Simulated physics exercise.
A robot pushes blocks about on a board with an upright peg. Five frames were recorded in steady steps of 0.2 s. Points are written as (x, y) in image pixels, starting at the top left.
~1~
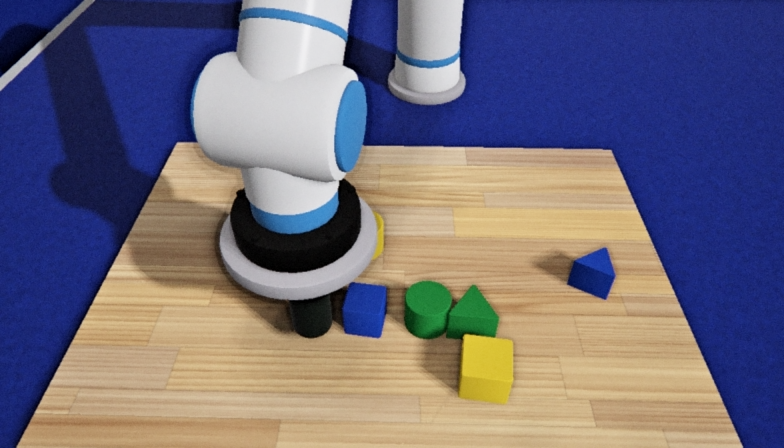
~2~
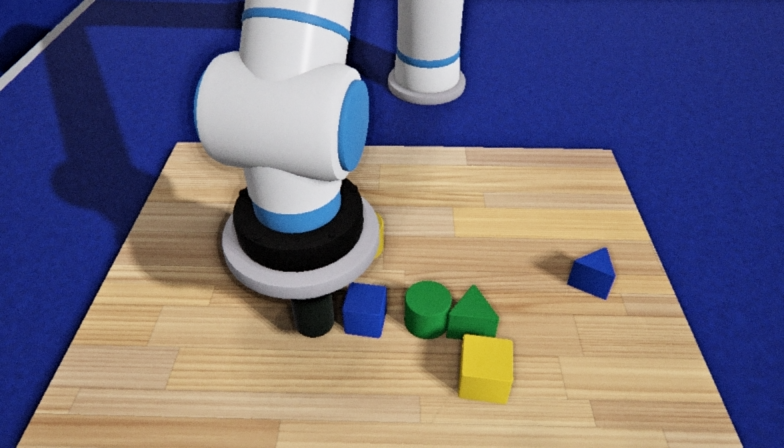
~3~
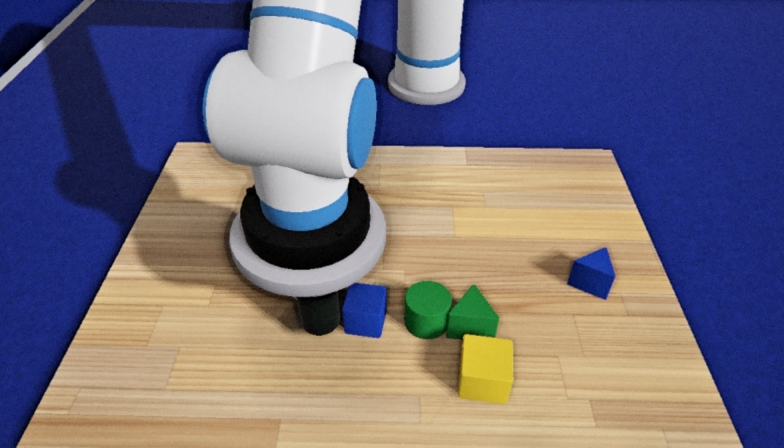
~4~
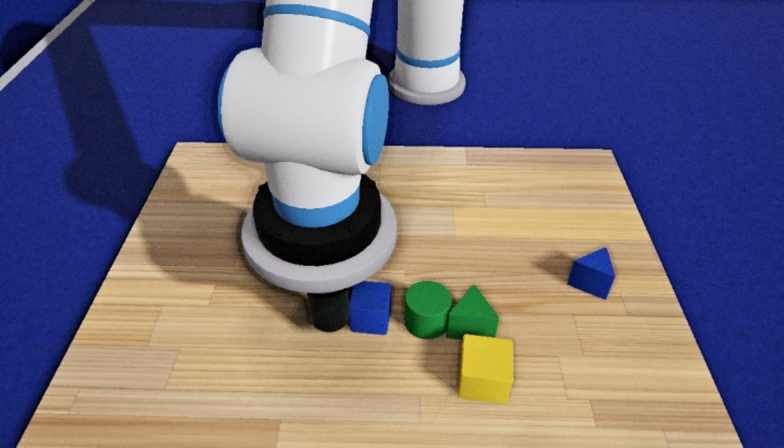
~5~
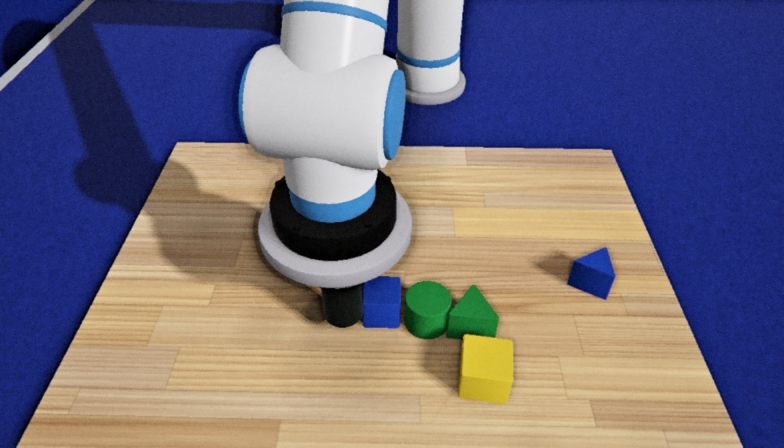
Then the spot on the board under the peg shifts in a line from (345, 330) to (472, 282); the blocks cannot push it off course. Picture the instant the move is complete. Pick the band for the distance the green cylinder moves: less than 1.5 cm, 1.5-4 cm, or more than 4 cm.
My prediction: Over 4 cm.
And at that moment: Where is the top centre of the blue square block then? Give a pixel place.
Put as a pixel place, it's (446, 239).
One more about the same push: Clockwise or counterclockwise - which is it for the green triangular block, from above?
In a top view, it turns clockwise.
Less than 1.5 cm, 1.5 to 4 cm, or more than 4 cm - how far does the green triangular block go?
The 1.5 to 4 cm band.
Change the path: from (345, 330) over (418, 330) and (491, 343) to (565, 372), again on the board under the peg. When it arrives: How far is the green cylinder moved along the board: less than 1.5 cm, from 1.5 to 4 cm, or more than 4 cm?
That one ends up more than 4 cm from where it is now.
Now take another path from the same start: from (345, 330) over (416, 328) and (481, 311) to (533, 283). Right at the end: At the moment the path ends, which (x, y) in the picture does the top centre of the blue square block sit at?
Its top face will be centred at roughly (411, 273).
What follows on the original path. One third of the way, peg at (391, 295); blue square block at (415, 267), turned 40° anticlockwise; green cylinder at (449, 292); green triangular block at (485, 308), turned 15° anticlockwise.
Two thirds of the way, peg at (433, 280); blue square block at (439, 247), turned 90° anticlockwise; green cylinder at (471, 289); green triangular block at (498, 314).
At the end, peg at (474, 265); yellow cylinder in place; blue square block at (446, 239), turned 115° anticlockwise; green cylinder at (500, 285); green triangular block at (504, 319), turned 25° clockwise.
